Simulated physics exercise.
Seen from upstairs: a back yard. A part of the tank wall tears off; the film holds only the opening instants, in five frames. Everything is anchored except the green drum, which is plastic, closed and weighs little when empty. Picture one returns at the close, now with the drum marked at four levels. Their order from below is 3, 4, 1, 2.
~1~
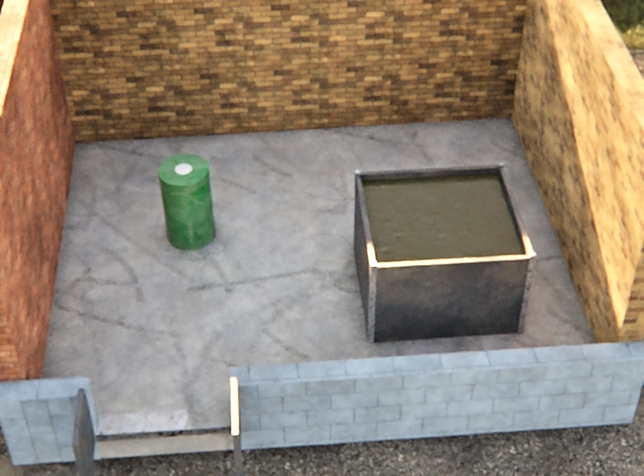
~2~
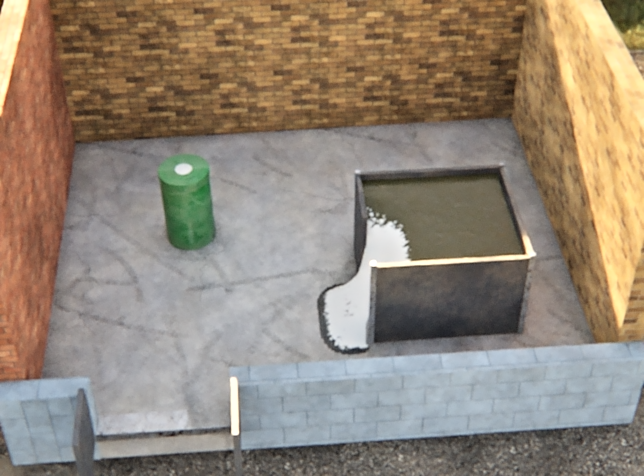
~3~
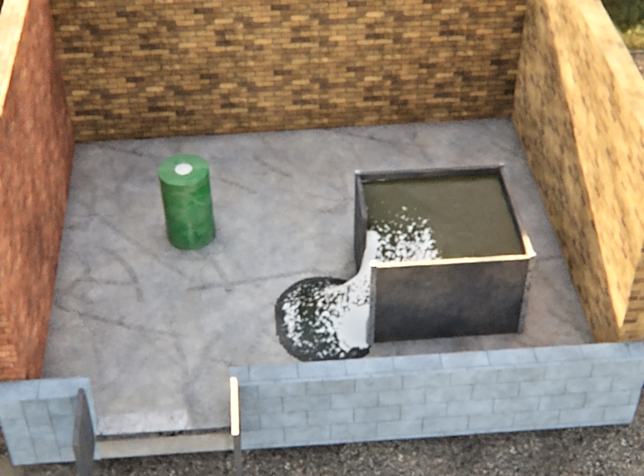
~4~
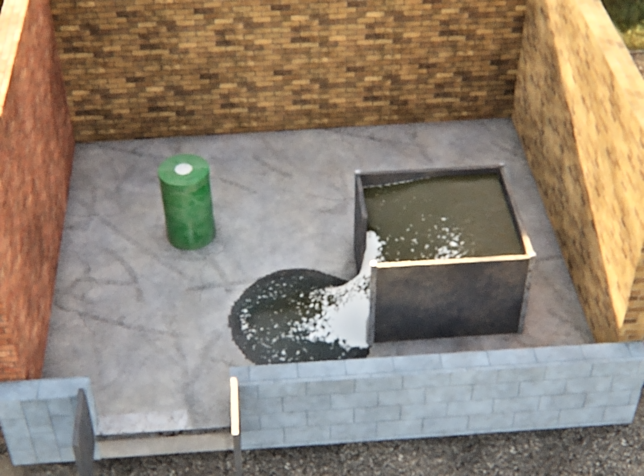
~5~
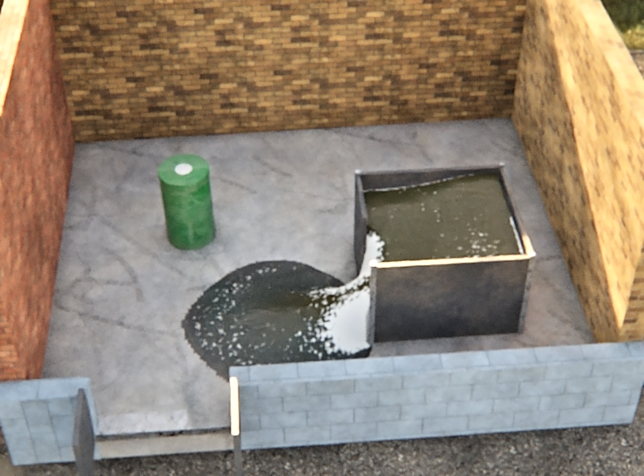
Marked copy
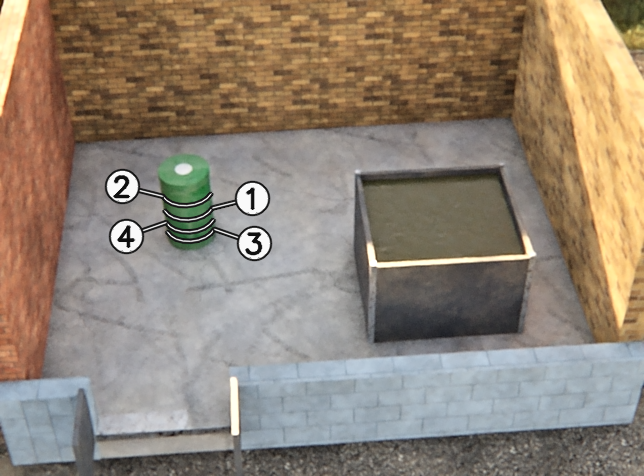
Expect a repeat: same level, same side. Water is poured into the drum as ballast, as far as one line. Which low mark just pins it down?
Go for 3.
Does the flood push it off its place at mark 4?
No, that is safe.
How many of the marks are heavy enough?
All of them.
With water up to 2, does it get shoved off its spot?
No.
In white, 1 at (188, 220); 2 at (186, 205); 3 at (190, 241); 4 at (189, 231); from the bottom up 3, 4, 1, 2.
With 1, it does not move.
With 2, it does not move.
With 3, it does not move.
With 4, it does not move.
